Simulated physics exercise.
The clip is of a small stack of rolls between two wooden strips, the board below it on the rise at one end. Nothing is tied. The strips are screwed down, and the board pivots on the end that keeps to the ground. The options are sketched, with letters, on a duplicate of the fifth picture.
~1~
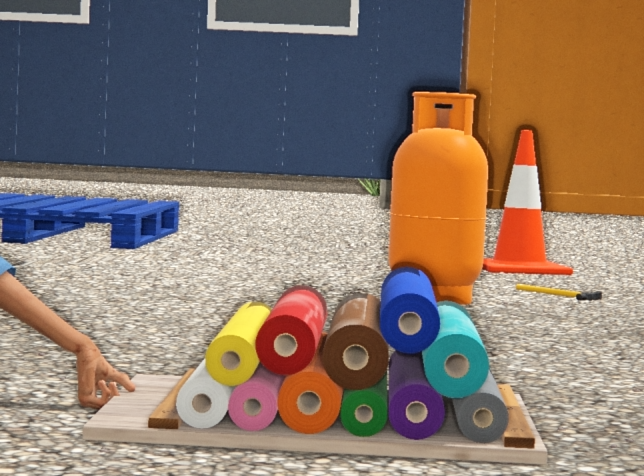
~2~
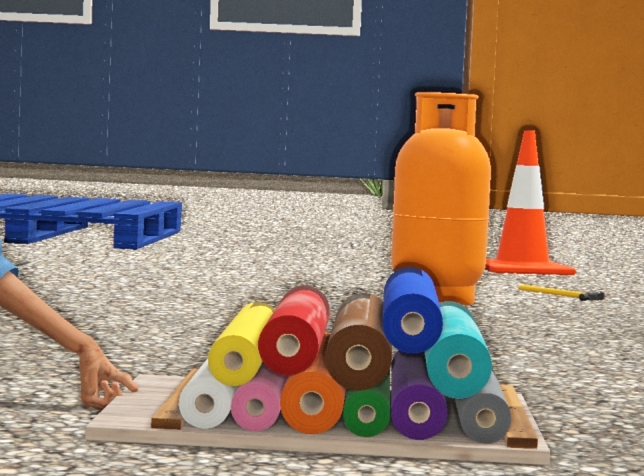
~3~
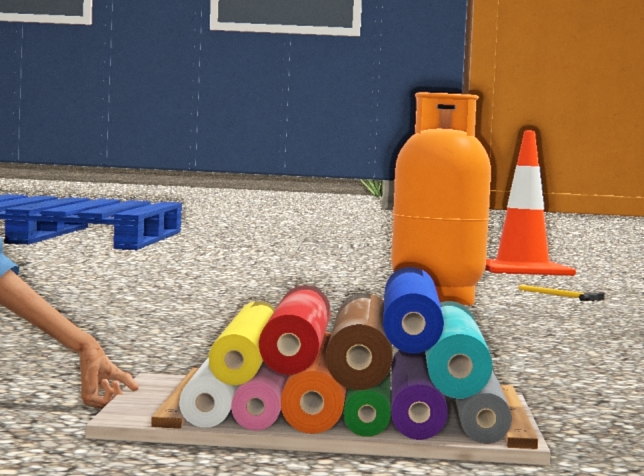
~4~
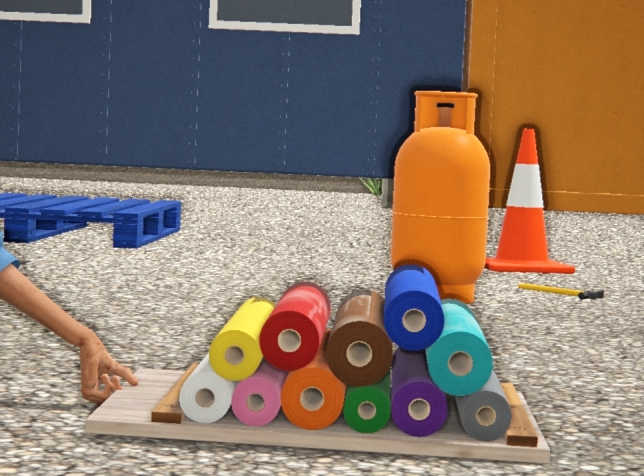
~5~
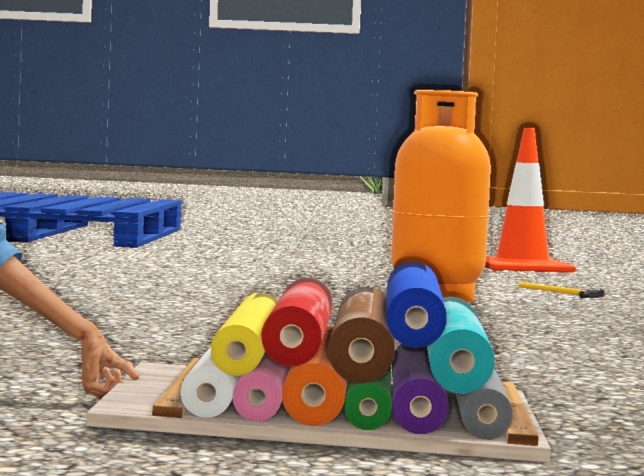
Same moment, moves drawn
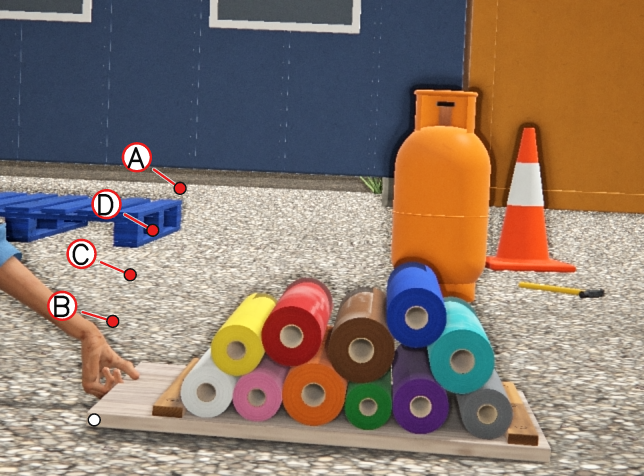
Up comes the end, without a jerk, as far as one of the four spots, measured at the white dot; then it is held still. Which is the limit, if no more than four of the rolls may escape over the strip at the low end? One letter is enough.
C is the limit.
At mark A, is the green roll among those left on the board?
The green roll: No.
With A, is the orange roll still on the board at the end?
No, with A.
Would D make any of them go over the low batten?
At D: Yes.
On the marked copy, A at (180, 188); B at (113, 321); C at (131, 275); D at (153, 230); the white dot at (94, 420).
Taking C. A third of the way, board at 14°.
Two thirds of the way, board at 21°.
When it is over, board at 21°, two over the low batten (turquoise, blue).
As for the rest, A eleven over the low batten; B none over the low batten; D eleven over the low batten.
